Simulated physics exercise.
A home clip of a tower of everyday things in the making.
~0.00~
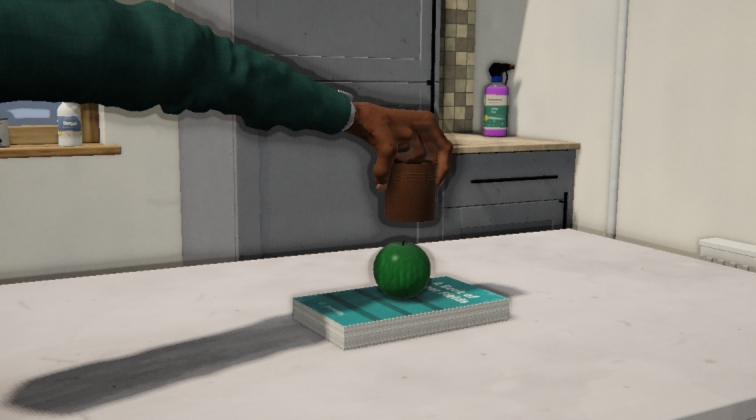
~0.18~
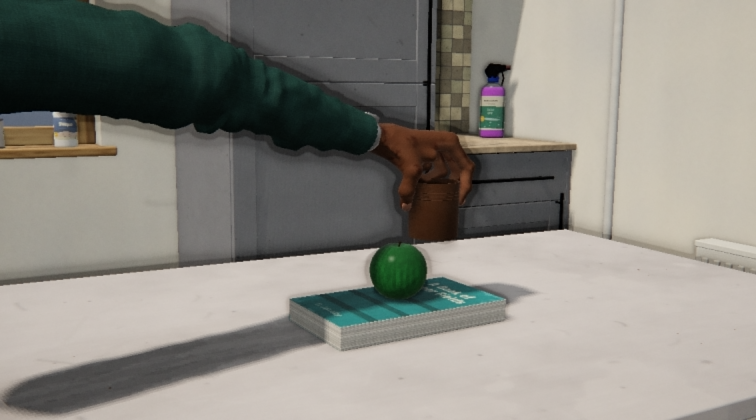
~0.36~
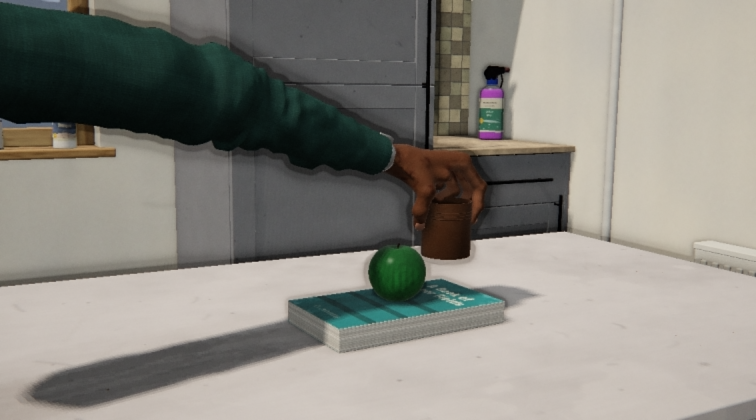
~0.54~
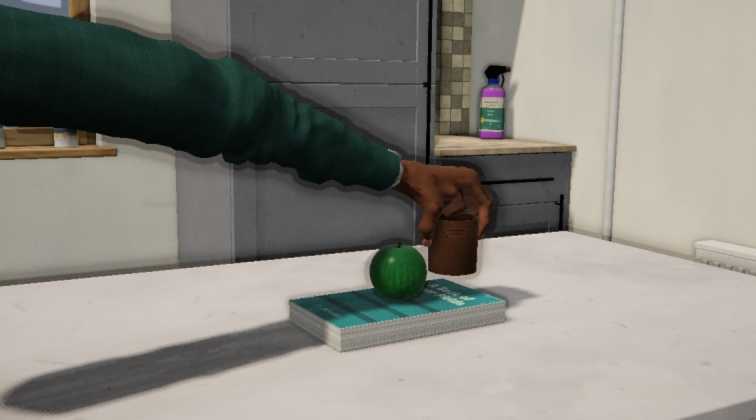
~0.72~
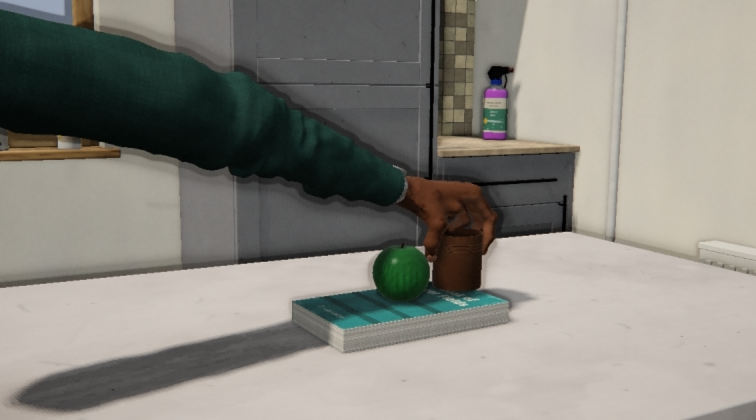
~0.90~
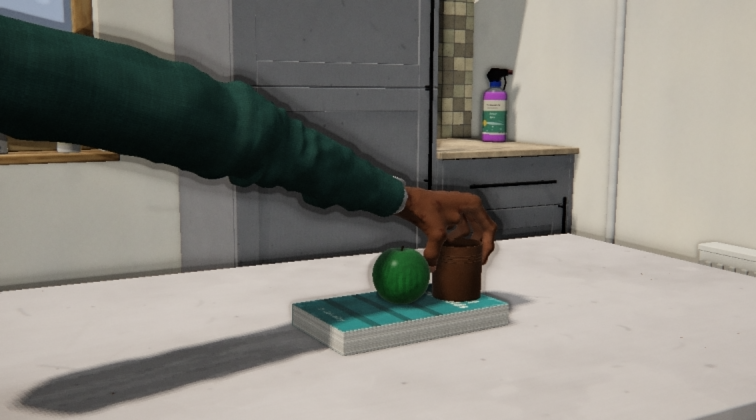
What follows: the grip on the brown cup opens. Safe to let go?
As it turns out, it stays up.
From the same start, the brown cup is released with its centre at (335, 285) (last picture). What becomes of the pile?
Then it holds.
Around 1.40 s, nothing moves.
Around 2.20 s, brown cup resting near (457, 269).
Finally (4.0 s), all 3 still in place. Final places as the last picture's camera would see them, brown cup near (457, 270). The pile holds.
